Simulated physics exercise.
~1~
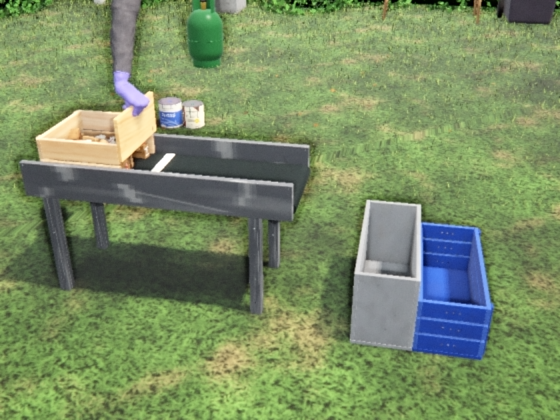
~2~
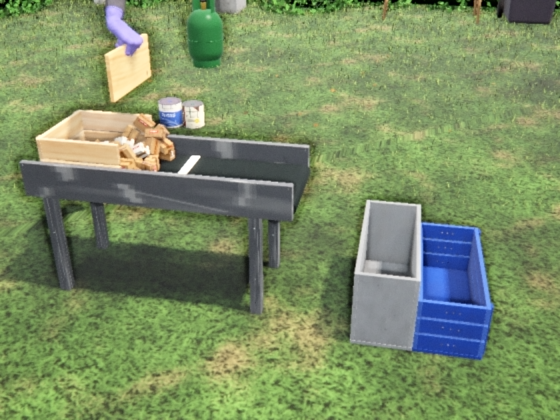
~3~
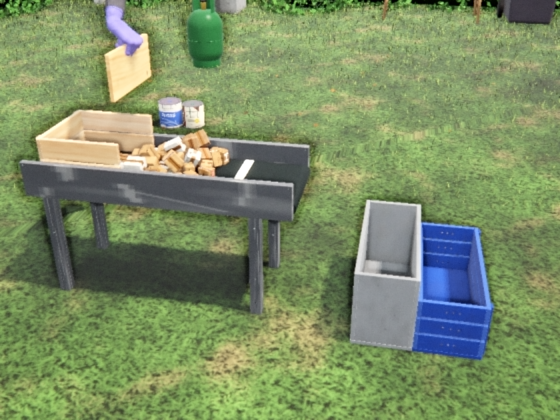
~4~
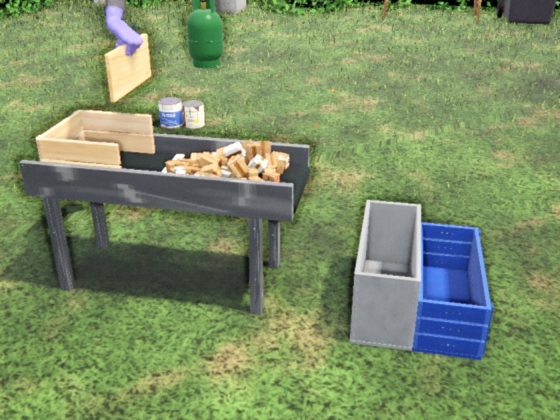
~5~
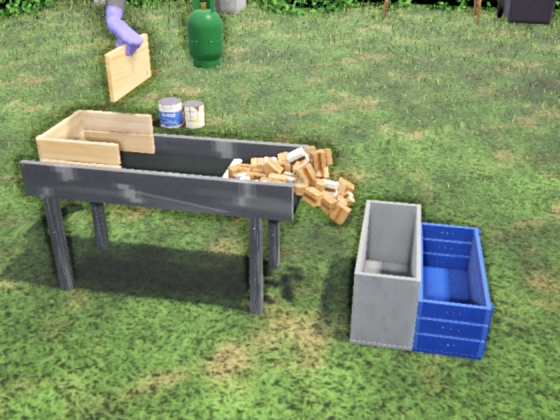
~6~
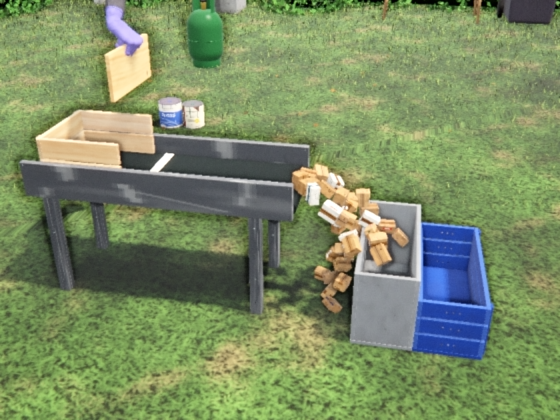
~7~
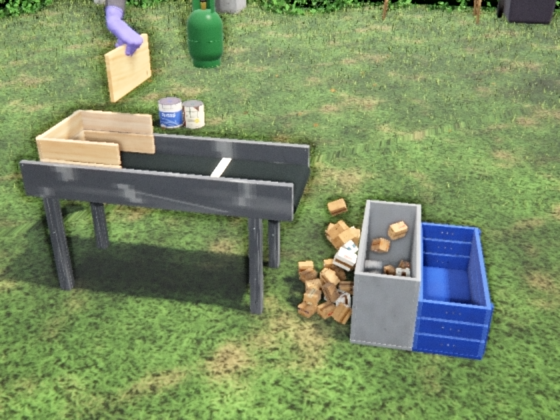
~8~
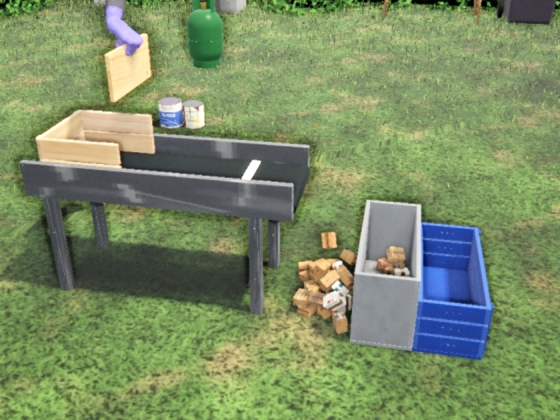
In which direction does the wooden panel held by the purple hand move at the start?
The wooden panel moves upward, lifted by the hand away from the open end of the pen.
Small parcels ride a belt off its end, mostly landing short of the grey tote.
